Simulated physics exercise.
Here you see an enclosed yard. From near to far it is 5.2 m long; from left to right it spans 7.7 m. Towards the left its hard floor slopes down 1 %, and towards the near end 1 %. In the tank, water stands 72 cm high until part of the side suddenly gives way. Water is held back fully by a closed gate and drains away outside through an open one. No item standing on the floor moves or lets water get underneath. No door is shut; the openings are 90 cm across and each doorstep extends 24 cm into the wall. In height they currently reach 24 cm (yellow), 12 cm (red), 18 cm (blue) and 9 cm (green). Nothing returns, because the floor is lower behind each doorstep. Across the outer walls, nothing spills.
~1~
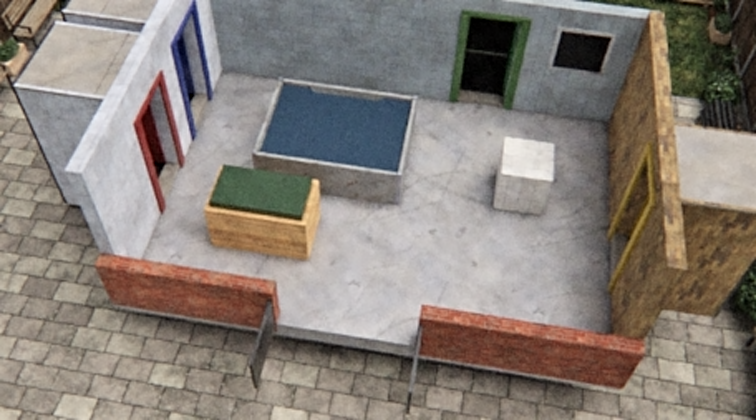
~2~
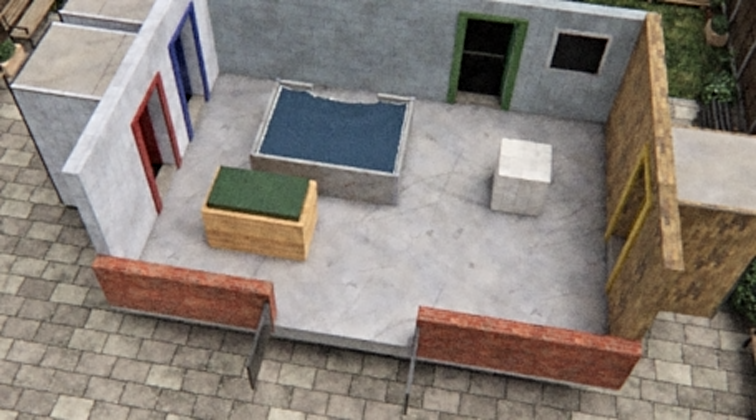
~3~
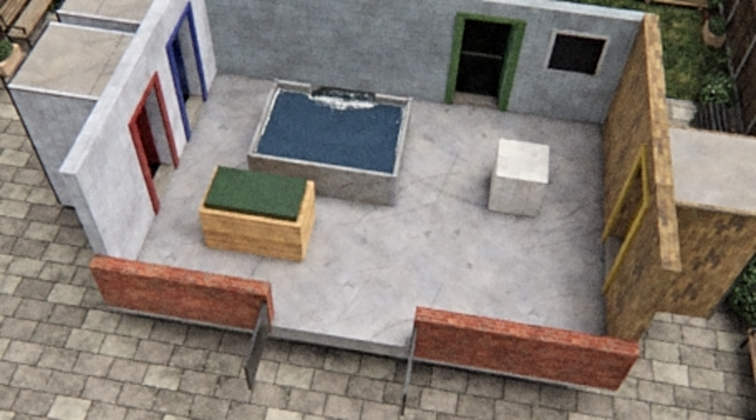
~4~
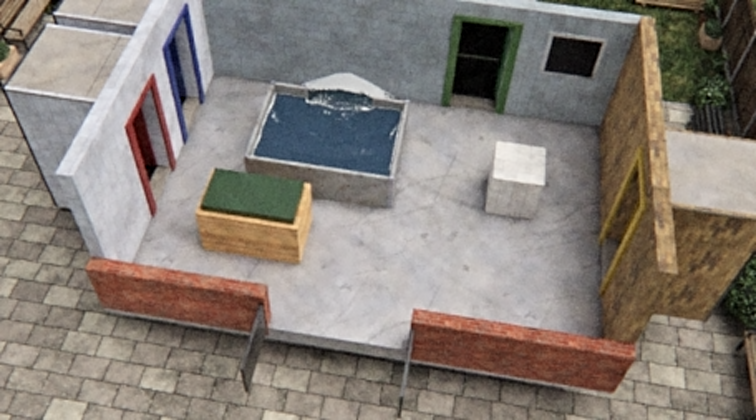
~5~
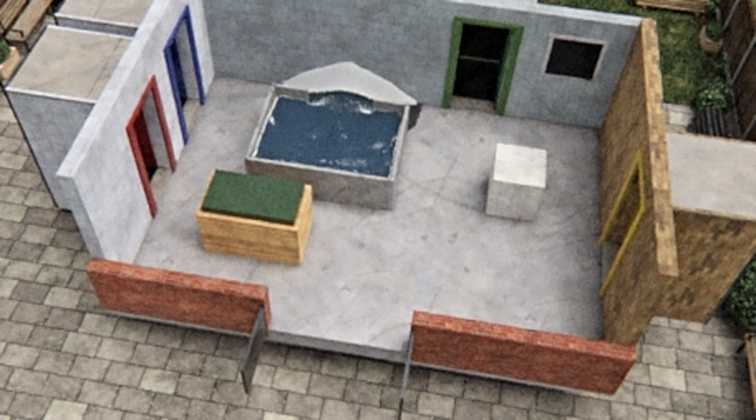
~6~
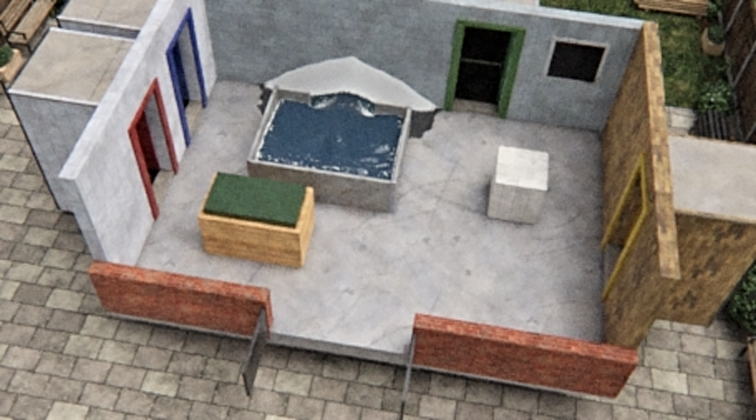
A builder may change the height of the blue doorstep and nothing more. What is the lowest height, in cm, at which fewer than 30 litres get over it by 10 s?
20 cm.
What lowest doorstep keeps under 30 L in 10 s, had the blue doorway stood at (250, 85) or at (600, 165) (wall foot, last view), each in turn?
Minimums: Roughly 16 cm and 16 cm.
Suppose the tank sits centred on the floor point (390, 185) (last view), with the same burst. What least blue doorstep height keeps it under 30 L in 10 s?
A height near 17 cm.
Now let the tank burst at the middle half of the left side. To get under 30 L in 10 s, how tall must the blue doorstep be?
With that break, close to 36 cm.
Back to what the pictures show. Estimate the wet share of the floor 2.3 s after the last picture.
50 %.
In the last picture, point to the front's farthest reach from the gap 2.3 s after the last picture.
At about (597, 283).
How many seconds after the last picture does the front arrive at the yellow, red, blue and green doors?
Yellow = 2.2 s, red = 1.2 s, blue = 0.6 s, green = 0.2 s.
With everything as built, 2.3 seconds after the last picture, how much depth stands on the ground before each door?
Centimetres: Yellow = 3, red = 8, blue = 22, green = 7.
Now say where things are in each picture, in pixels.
The first picture shows the tank at (338, 128) is whole and still, 72 cm deep; the blue door at (194, 78) is dry.
In the second picture, the front is at a hidden place, 0.3 m from the gap on the far side; 0.3 m2 of floor is wet, 72 cm left at the back.
In the third picture, water pours out on the far side and has run 0.8 m, to a hidden place; about 12 cm deep outside, 72 cm at the back.
In the fourth picture, the front is at (299, 86), 1.0 m from the gap on the far side; 1.7 m2 of floor is wet, 71 cm left at the back.
In the fifth picture, water pours out on the far side and has run 1.2 m, to (279, 85); about 15 cm deep outside, 63 cm at the back.
In the sixth picture, the front is at (264, 85), 1.5 m from the gap on the far side; 2.3 m2 of floor is wet, 61 cm left at the back; the blue door at (188, 85), 2.8 m from the gap, is still 1.5 m from the nearest water.
Then, 0.7 s after the last picture water covers 20 % of the floor, deepest (56 cm) near (348, 101); 13 cm at the blue door, 0 litres in over its 18 cm doorstep.
Then, 2.3 s after the last picture water covers 50 % of the floor, deepest (32 cm) near (221, 90); 22 cm at the blue door, 33 litres in over its 18 cm doorstep.
Then, 9.3 s after the last picture water covers 95 % of the floor, deepest (14 cm) near (123, 294); 9 cm at the blue door, 44 litres in over its 18 cm doorstep.
At the blue door as built, the water peaked near 27 cm, 1.3 s after the last picture.
Run again over the same 10 s with other heights there, 44 litres in over 18 cm, 10 litres over 24.5 cm. The limit of 30 litres is kept from about 20 cm up.
